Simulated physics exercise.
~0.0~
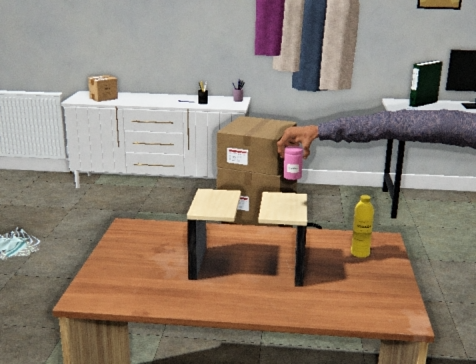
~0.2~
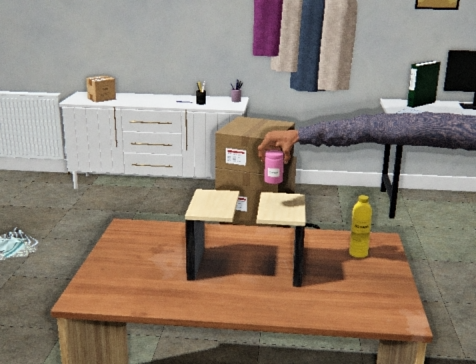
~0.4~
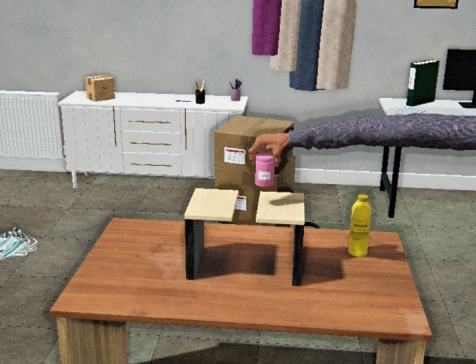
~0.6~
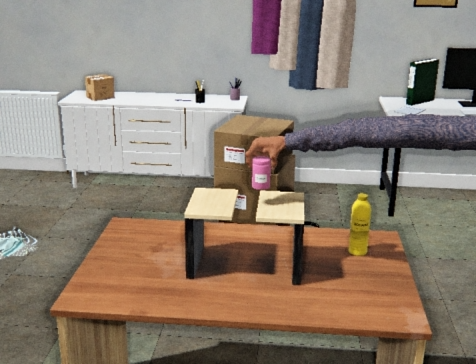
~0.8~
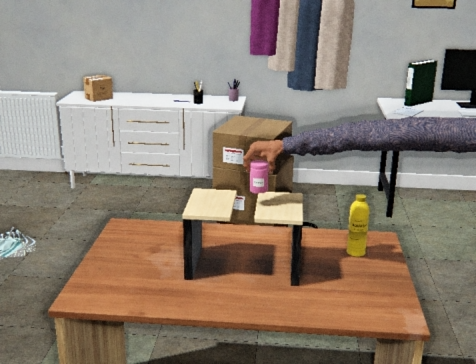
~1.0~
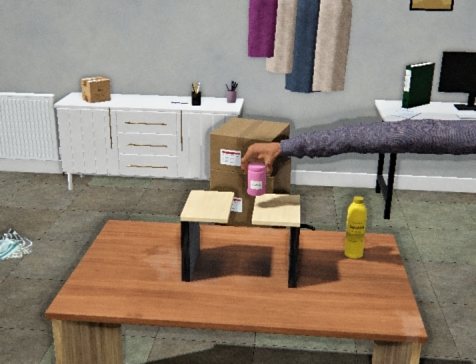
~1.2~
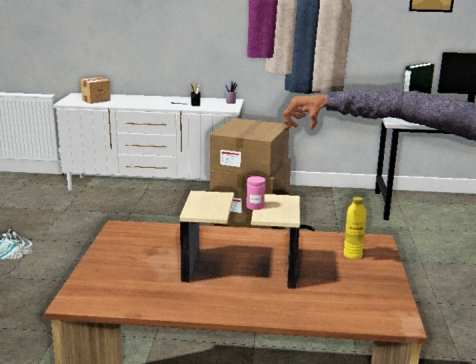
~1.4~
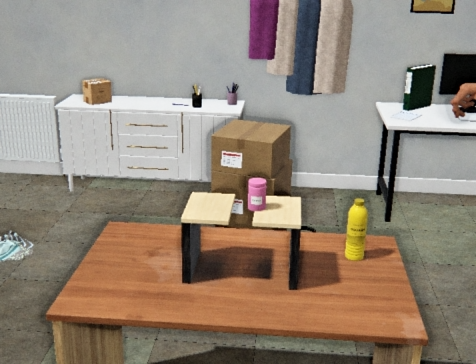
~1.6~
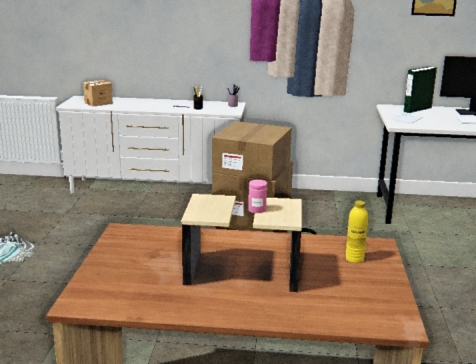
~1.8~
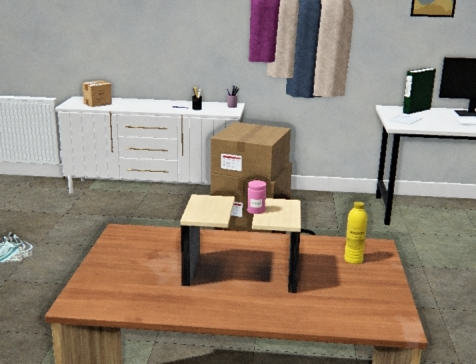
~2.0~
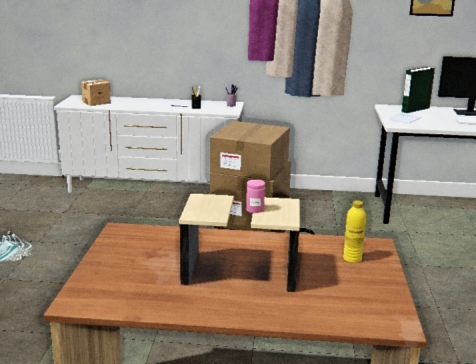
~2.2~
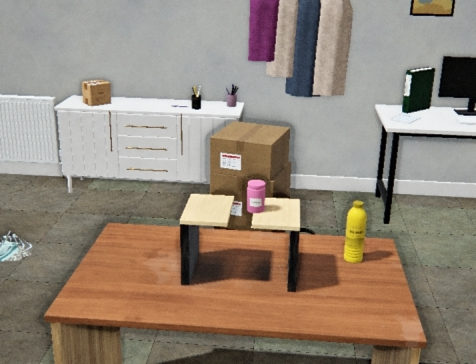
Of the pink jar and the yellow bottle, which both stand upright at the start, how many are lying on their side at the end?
None of them are lying on their side at the end. The pink jar is caught upright at the gap between the ledges, and the yellow bottle still stands on the table.
